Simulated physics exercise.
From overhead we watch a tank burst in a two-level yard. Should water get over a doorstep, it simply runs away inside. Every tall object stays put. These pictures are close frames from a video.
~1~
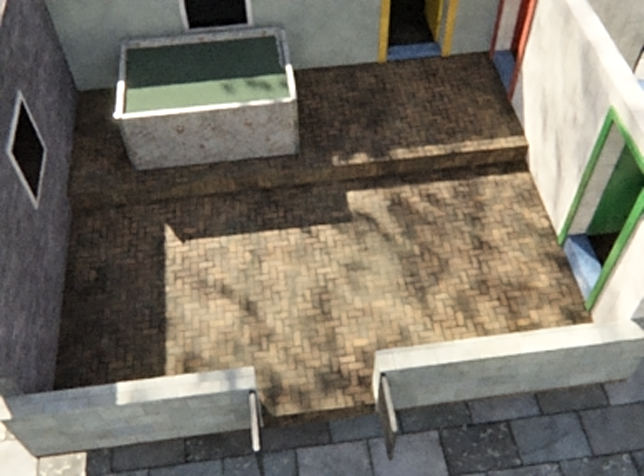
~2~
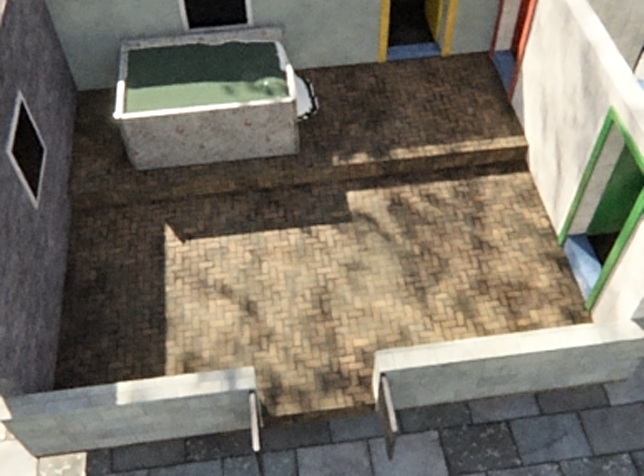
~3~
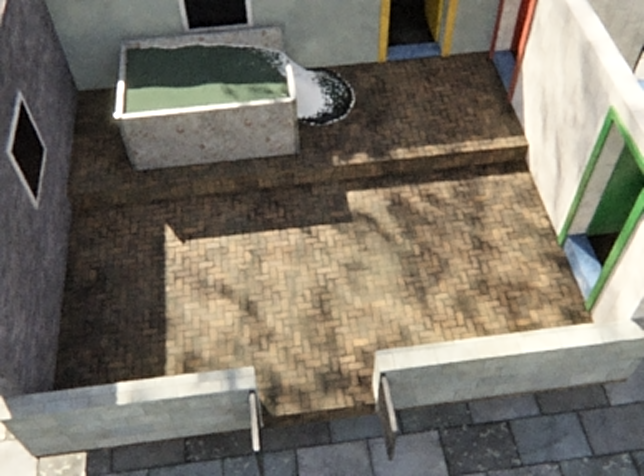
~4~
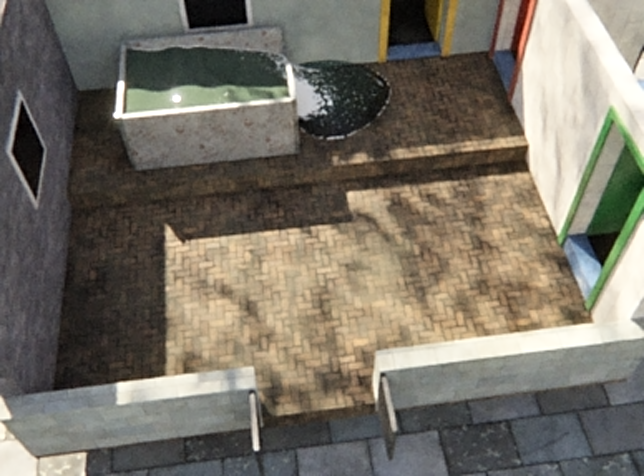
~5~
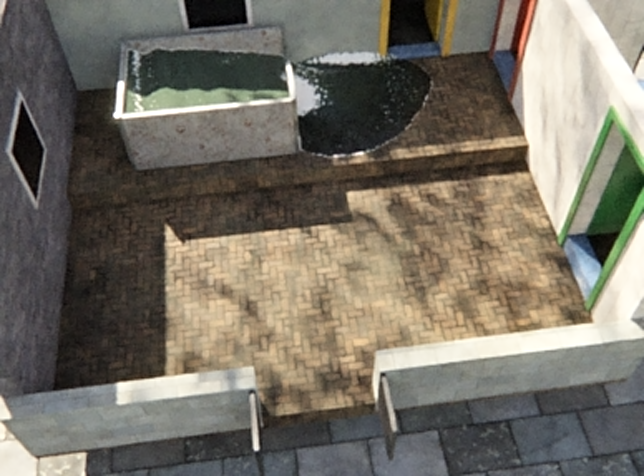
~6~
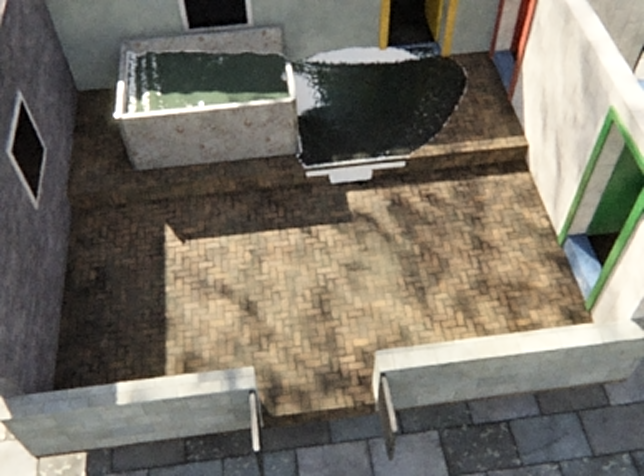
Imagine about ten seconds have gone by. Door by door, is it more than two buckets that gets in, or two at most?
As I see it, red door: Over two pails. Green door: Two pails at most. Yellow door: Over two pails.
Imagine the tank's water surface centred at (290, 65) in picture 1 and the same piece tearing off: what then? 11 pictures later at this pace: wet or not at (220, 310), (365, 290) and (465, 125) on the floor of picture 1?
I'd say still dry for the first, still dry for the second and swamped for the third.
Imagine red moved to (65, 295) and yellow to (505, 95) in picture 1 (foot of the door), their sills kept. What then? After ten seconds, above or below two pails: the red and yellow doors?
The red door falls short, and the yellow door overflows.
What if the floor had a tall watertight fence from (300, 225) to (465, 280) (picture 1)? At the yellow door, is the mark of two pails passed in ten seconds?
My answer is that the yellow door gets past the mark.
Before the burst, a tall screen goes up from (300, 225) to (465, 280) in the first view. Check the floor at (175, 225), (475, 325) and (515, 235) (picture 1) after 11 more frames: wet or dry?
Reading them off in sequence: Spared, spared, swamped.
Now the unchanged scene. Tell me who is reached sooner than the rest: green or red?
Soonest: The one in red.
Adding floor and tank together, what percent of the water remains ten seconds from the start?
Result: Close to 78 %.
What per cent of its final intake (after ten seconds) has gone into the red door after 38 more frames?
By then roughly 100 percent of the ten-second total is in.
A moment on, water covers 25 % of the floor; the red door over two buckets in, the green door not reached, the yellow door under two buckets in.
Next, water covers 30 % of the floor; the red door far over two buckets in, the green door wet at the sill, nothing in, the yellow door over two buckets in.
Then, water covers 40 % of the floor; the red door far over two buckets in, the green door wet at the sill, nothing in, the yellow door over two buckets in.
Later, water covers 70 % of the floor; the red door far over two buckets in, the green door wet at the sill, nothing in, the yellow door over two buckets in.
In the end, water covers 85 % of the floor; the red door far over two buckets in, the green door wet at the sill, nothing in, the yellow door over two buckets in.
